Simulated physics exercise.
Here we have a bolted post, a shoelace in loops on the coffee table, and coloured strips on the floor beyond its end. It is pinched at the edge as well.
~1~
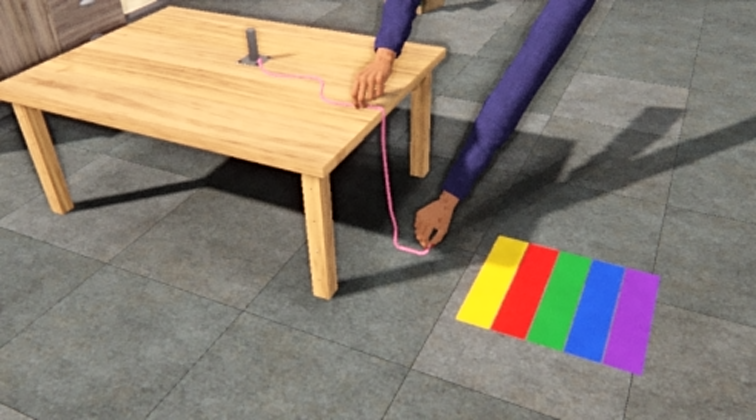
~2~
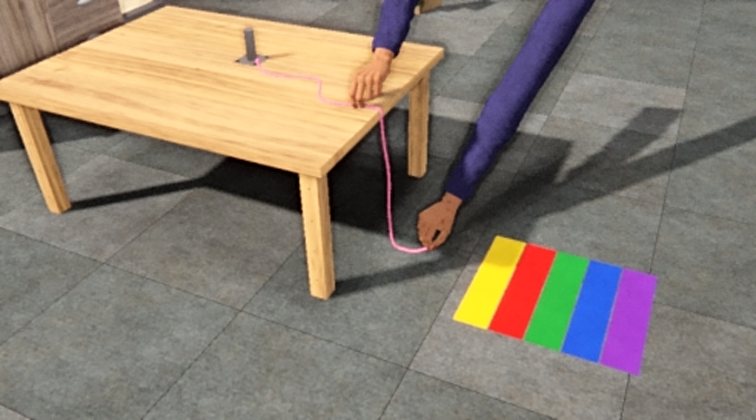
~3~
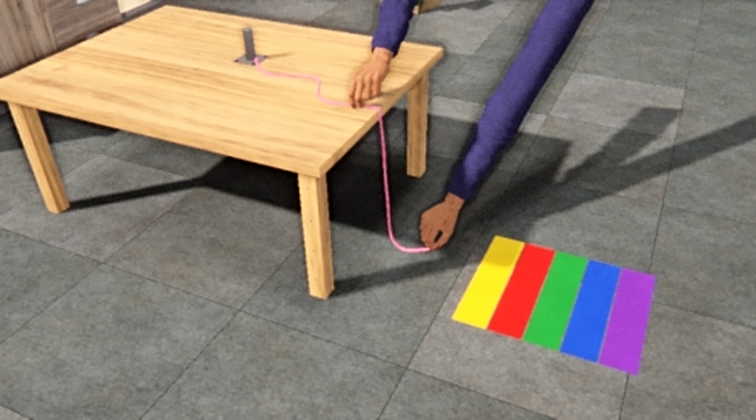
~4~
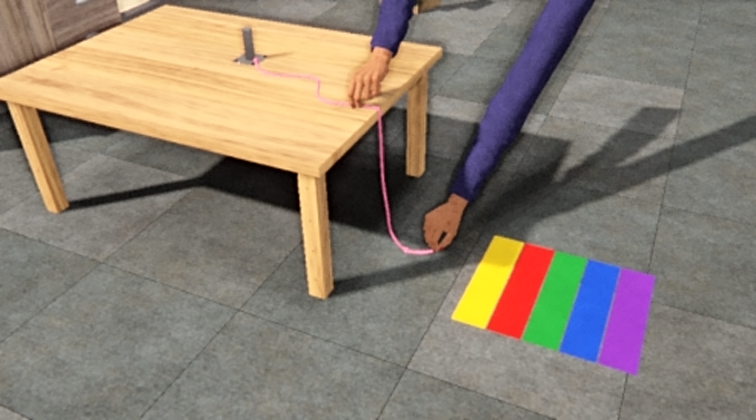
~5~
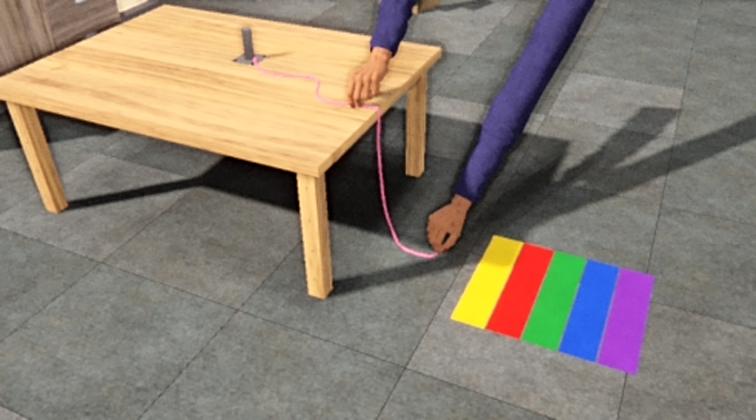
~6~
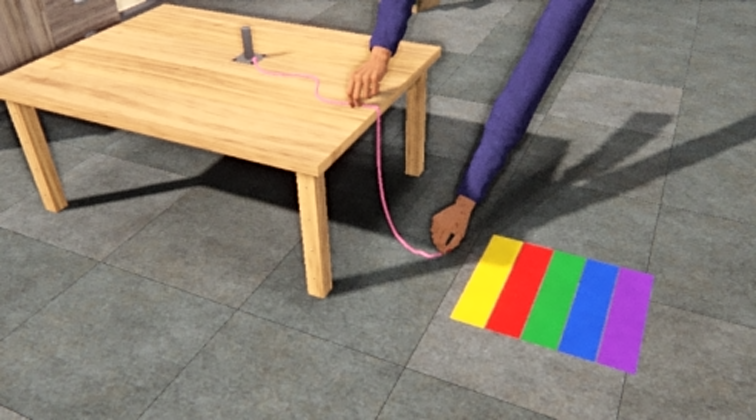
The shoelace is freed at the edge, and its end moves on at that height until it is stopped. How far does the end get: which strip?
It gets as far as the green strip.
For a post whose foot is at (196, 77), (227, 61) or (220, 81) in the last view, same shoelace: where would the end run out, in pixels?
Near (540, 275), (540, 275) and (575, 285).
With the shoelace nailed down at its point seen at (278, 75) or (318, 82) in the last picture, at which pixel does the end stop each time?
The places are (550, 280) and (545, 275).
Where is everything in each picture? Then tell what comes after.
In the first frame, end (429, 246); yellow (481, 307); red (515, 317); green (551, 327); blue (588, 338); purple (626, 350).
In the second frame, end (432, 247); shoelace through (262, 70) (315, 78) (335, 104) (383, 131) (389, 189) (393, 240).
In the third frame, end (434, 248).
In the fourth frame, end (438, 249); shoelace through (260, 70) (313, 78) (334, 103) (380, 130) (384, 188) (396, 240).
In the fifth frame, end (442, 250).
In the sixth frame, end (446, 250); shoelace through (259, 69) (312, 77) (333, 102) (379, 129) (381, 186) (400, 239).
Early on, end near (491, 263); over yellow.
Midway, end near (534, 274); over red.
At the end of the slack, end near (561, 282); over green. The green one.
